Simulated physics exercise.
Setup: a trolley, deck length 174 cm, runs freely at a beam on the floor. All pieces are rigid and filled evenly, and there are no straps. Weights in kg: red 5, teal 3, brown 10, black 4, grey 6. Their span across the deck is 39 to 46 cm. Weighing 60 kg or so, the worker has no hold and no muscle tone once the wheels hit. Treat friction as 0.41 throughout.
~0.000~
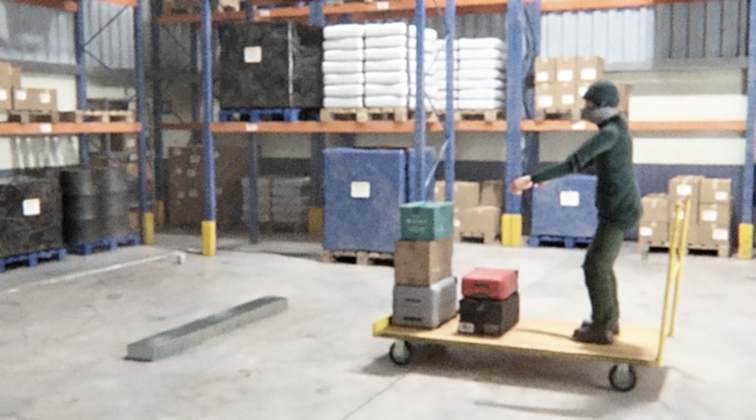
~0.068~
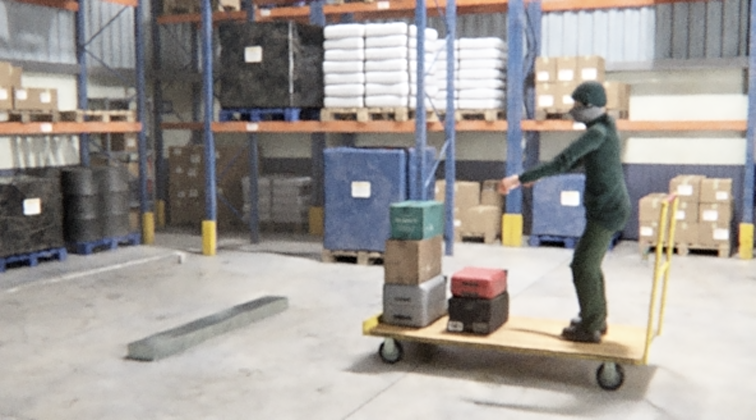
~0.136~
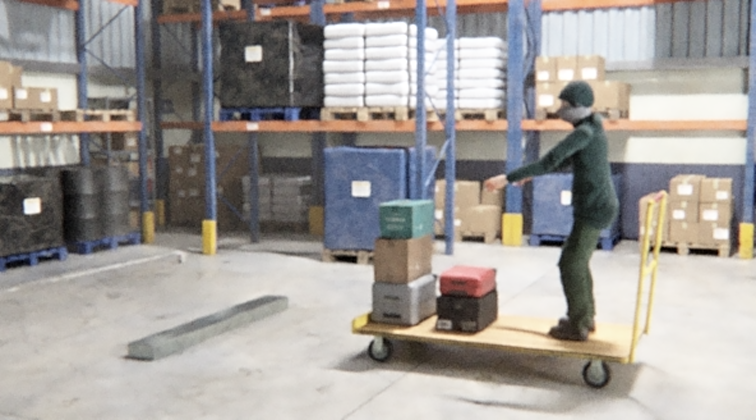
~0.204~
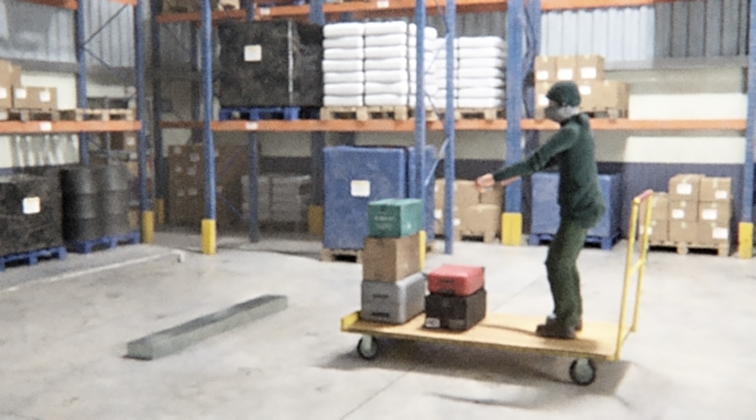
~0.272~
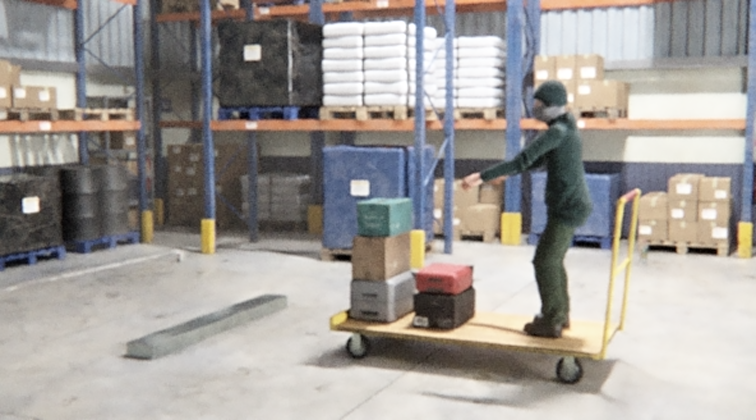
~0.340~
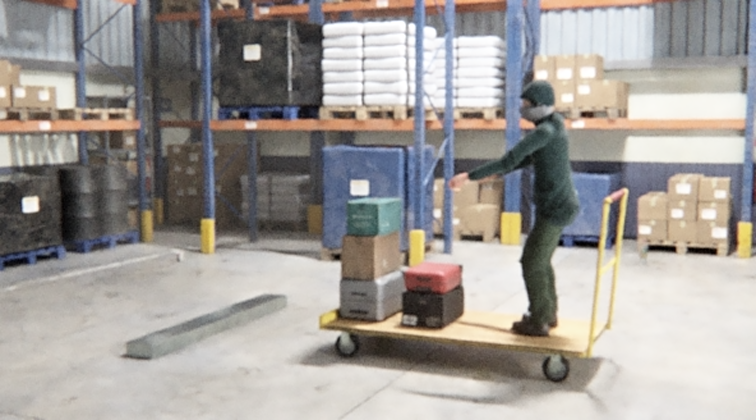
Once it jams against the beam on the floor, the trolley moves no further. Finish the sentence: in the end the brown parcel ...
In the end the brown parcel has left the deck.
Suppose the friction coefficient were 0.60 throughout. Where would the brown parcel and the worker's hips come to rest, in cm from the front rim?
Then the brown one stays 20 cm short of the rim and the hips end 120 cm back from it.
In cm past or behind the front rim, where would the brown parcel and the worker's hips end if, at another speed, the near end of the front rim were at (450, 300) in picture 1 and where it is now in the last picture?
Brown: 50 cm past; hips: 90 cm behind.
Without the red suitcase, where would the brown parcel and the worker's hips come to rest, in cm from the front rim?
Final spots: Brown 50 cm beyond the front rim, hips 120 cm behind.
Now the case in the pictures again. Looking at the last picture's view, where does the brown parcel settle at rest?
(161, 305).
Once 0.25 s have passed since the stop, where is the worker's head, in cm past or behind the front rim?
About 110 cm behind the front rim.
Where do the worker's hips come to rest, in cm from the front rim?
Some 120 cm behind it.
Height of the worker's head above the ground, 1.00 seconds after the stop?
70 cm up.
Impact comes at 1.29 s.
After 1.54 s the brown parcel is 5 cm behind the rim, tilted 5°, near (222, 243) in the last picture's view.
After 1.84 s the brown parcel is 3 cm past the rim, tilted 35°, near (213, 243) in the last picture's view.
After 2.29 s the brown parcel is 34 cm past the rim, tilted 125°, near (181, 300) in the last picture's view.
When all is still (3.1 s), past the rim, teal carton and brown parcel; behind it, red suitcase, black parcel, grey suitcase and the worker's hips.
